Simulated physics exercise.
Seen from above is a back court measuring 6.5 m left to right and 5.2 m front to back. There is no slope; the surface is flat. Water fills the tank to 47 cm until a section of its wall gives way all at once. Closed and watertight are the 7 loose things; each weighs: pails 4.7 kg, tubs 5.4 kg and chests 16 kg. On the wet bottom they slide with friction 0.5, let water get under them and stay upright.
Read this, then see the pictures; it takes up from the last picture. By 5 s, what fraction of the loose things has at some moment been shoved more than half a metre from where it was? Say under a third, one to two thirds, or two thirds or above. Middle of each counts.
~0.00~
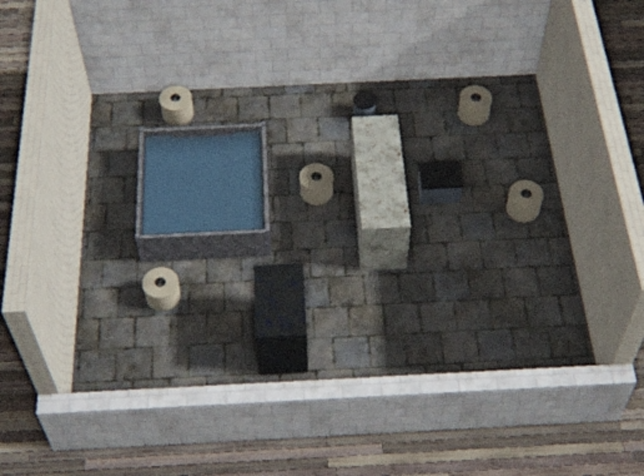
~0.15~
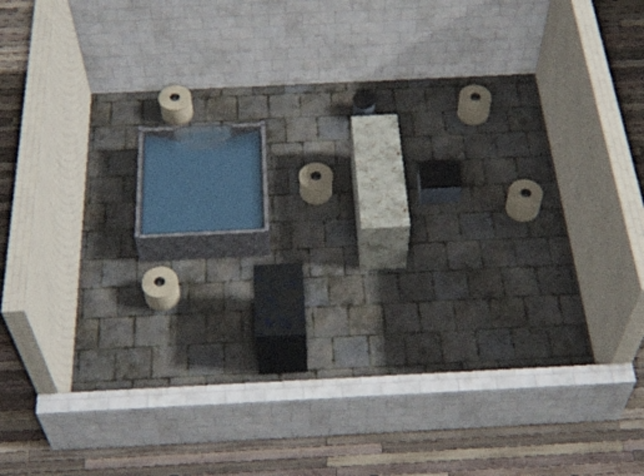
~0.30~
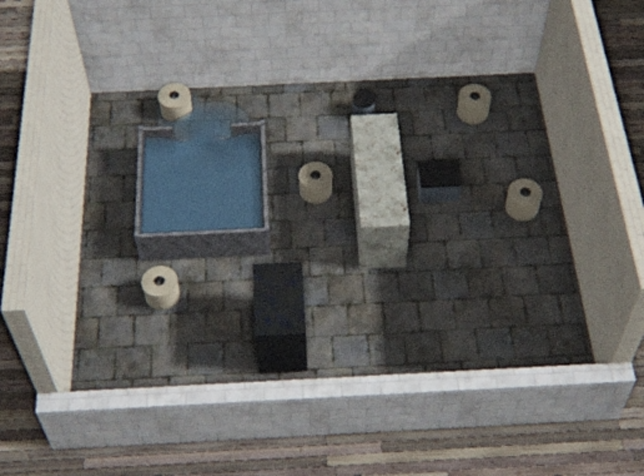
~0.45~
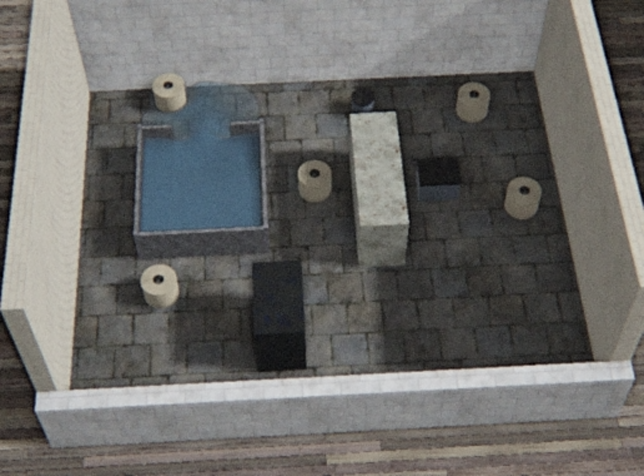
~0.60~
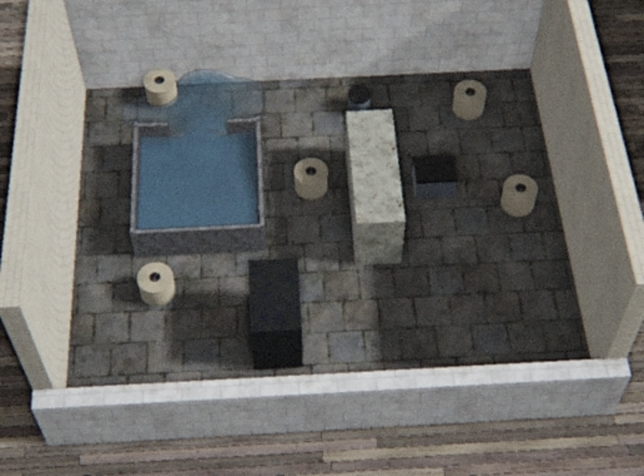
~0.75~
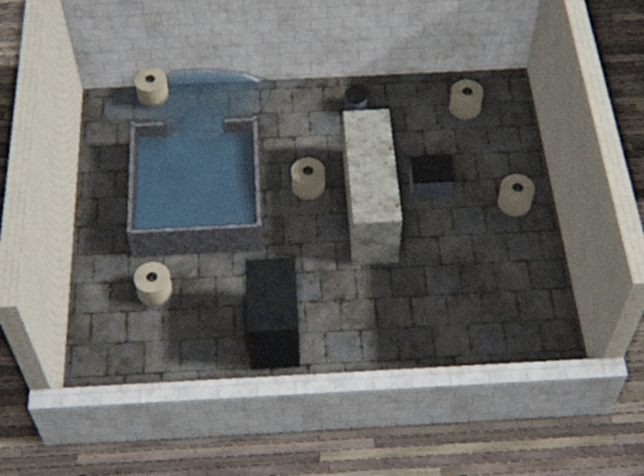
Somewhere around half, from a third to just below two thirds.
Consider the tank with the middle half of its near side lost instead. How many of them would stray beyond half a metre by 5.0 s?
Then 1 of them would.
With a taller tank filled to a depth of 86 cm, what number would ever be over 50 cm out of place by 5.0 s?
I count 4 of them in that case.
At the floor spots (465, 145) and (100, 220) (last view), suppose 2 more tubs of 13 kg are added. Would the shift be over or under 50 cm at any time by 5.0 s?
The first comes out within the limit, the second beyond the limit.
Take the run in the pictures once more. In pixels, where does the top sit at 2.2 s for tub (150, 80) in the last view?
(115, 155), roughly.
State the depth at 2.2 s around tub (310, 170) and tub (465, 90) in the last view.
Close to 0 and 1 centimetres.
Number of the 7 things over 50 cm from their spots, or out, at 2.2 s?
The count is 1.
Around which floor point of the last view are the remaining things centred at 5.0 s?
Near (364, 225).
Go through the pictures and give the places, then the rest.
A tub at (175, 98), on the bottom; a pail at (365, 100), on the bottom; water covers 2.7 m2; 0 of 7 have shifted, in the first frame.
A tub at (175, 97) rests on the ground; a pail at (364, 99), on the bottom; 3.1 m2 under water; 0 of 7 have shifted, in the second frame.
A tub at (174, 95) rests on the ground; a pail at (364, 98), on the bottom; 3.5 m2 under water; 0 of 7 have shifted, in the third frame.
A tub at (168, 85) rests on the ground, 19 cm from its start; a pail at (363, 97) rests on the ground; water covers 4.0 m2; 1 of 7 have shifted, in the fourth frame.
A tub at (159, 80) rests on the ground, 27 cm from its start; a pail at (359, 94), on the bottom; water covers 4.4 m2; 1 of 7 have shifted, in the fifth frame.
A tub at (150, 79), on the bottom, 32 cm from its start; a pail at (356, 94) rests on the ground; water covers 4.7 m2; 1 of 7 have shifted, in the sixth frame.
After 1.1 s 1 of 7 are over 50 cm from their spots; 0 afloat.
After 2.2 s 1 of 7 are over 50 cm from their spots; 1 afloat.
After 3.5 s 3 of 7 are over 50 cm from their spots; 1 afloat.
After 5.0 s 3 of 7 are over 50 cm from their spots, and 3 have been at some point; 2 afloat.
